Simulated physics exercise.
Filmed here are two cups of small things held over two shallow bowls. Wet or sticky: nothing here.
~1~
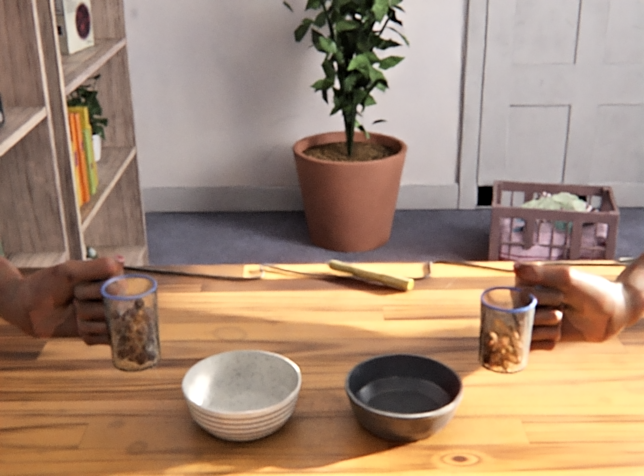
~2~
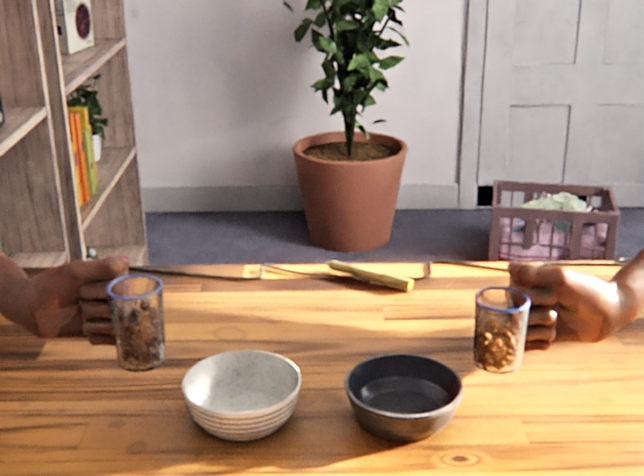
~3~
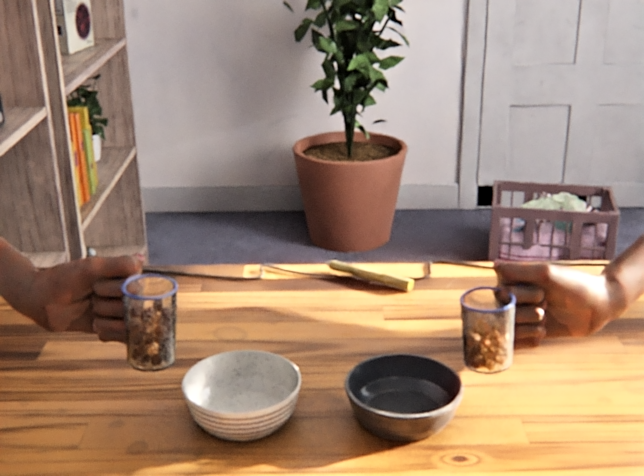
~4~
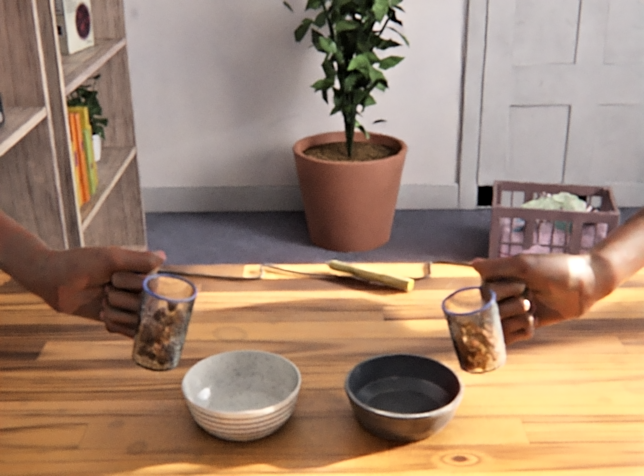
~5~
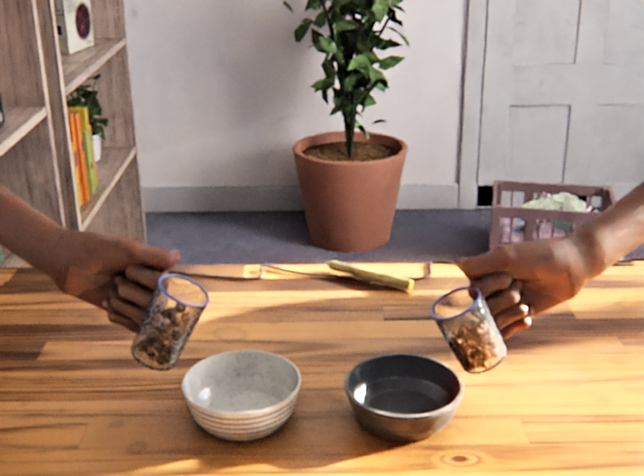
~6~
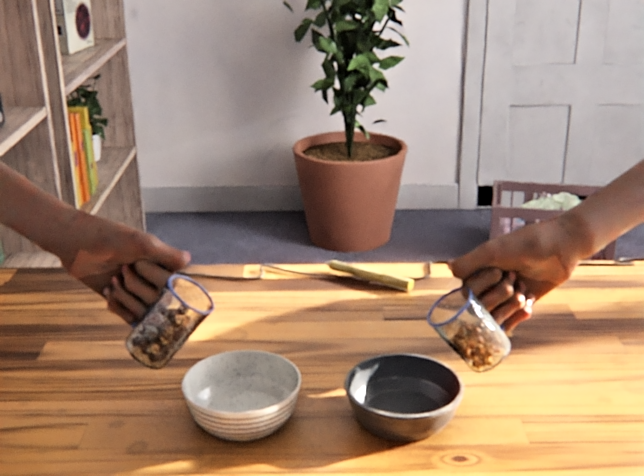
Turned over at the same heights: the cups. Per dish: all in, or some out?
Outcome: On the left the dish: No spills. Right: No spills.
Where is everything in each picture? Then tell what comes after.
In the first frame, left dish (237, 417), empty; left cup (133, 324), holding chocolate balls, just above its dish; right dish (409, 420), empty; right cup (505, 331), holding cereal balls, just above its dish.
In the second frame, left cup (139, 324), upright; right cup (500, 331), upright.
In the third frame, left cup (151, 324), tipped 4°; right cup (488, 331), tipped 4°.
In the fourth frame, left cup (163, 324), tipped 15°; right cup (475, 331), tipped 15°.
In the fifth frame, left cup (168, 323), tipped 27°; right cup (470, 331), tipped 27°.
In the sixth frame, left dish (237, 417); left cup (168, 323), tipped 38°; right dish (409, 420); right cup (470, 331), tipped 38°.
Then, 0.57 s later than the last frame, left, every one still in the cup; right, every one still in the cup.
Then, 1.08 s later than the last frame, left, roughly two thirds still in the cup, roughly a quarter in the dish, about a tenth in the air; right, the larger part still in the cup, roughly a quarter in the dish, about a tenth in the air.
Then, 1.51 s later than the last frame, left, every one in the dish; right, every one in the dish.
When it is over, left, every one in the dish, not one outside the dish; right, every one in the dish, not one outside the dish.
